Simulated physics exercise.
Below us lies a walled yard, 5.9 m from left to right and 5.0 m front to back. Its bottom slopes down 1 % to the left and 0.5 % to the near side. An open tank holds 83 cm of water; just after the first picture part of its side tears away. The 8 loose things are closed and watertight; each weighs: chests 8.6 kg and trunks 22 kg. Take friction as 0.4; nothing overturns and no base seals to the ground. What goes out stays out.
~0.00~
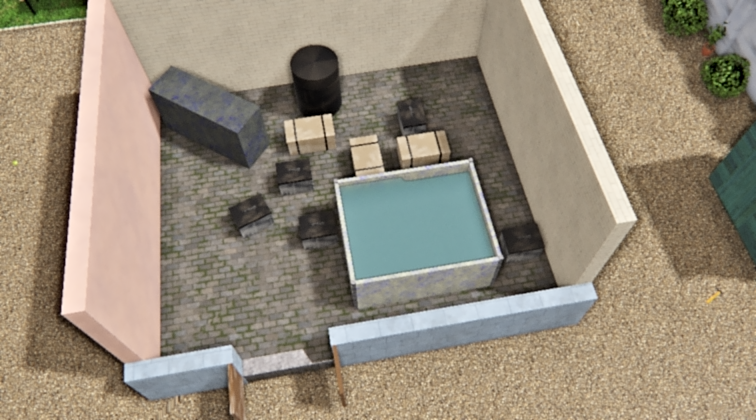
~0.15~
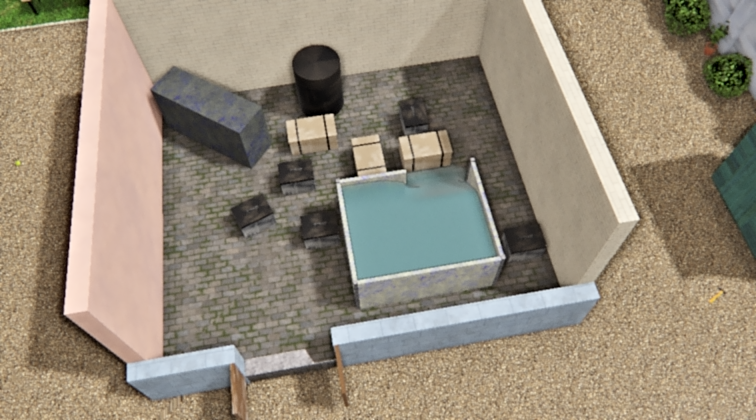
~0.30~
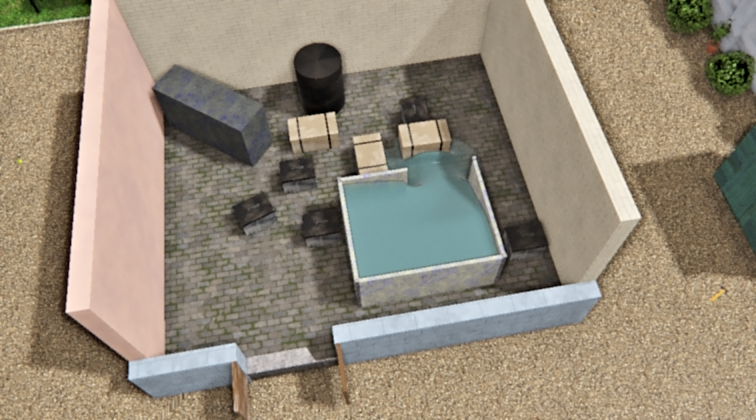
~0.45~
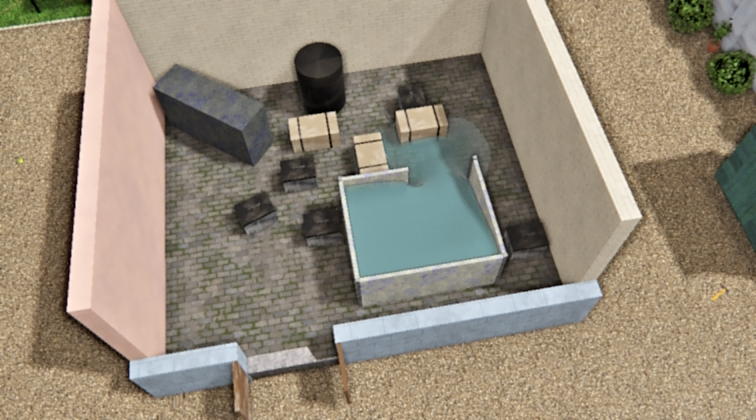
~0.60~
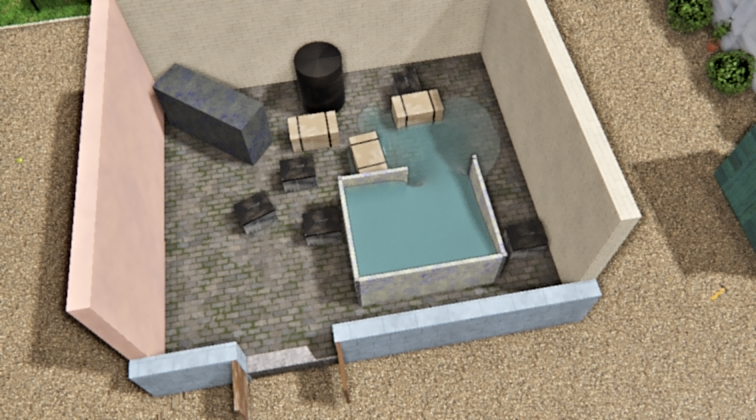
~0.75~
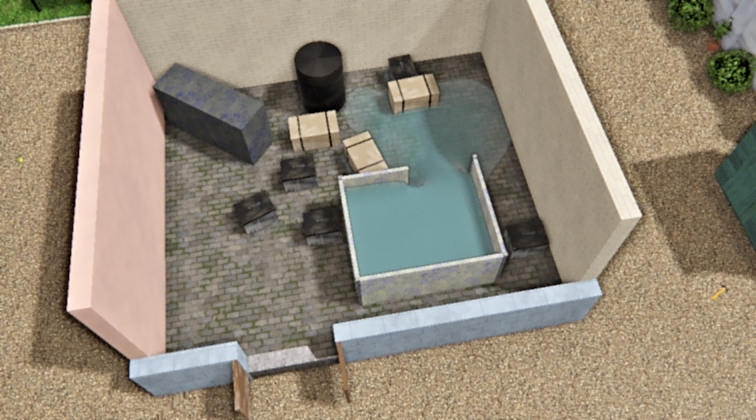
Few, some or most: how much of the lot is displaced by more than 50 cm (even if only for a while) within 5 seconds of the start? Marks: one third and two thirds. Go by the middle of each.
Share: Two thirds or more.
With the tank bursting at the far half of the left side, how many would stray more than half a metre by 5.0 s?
Then 3.
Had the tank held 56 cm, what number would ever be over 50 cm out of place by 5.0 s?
In that case 4 of them.
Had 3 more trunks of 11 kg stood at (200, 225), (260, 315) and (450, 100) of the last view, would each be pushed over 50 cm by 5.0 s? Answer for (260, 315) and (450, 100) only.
In turn: Under, more.
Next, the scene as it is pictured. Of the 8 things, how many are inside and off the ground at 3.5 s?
I count 2.
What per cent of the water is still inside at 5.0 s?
Some 100 per cent remains.
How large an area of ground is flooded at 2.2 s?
Roughly 13 m2.
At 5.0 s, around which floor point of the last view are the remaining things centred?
Around (307, 228).
After 1.1 s 2 of 8 are over 50 cm from their spots; 1 afloat.
After 2.2 s 2 of 8 are over 50 cm from their spots; 2 afloat.
After 3.5 s 3 of 8 are over 50 cm from their spots; 2 afloat.
After 5.0 s 8 of 8 are over 50 cm from their spots, and 8 have been at some point; 3 afloat.
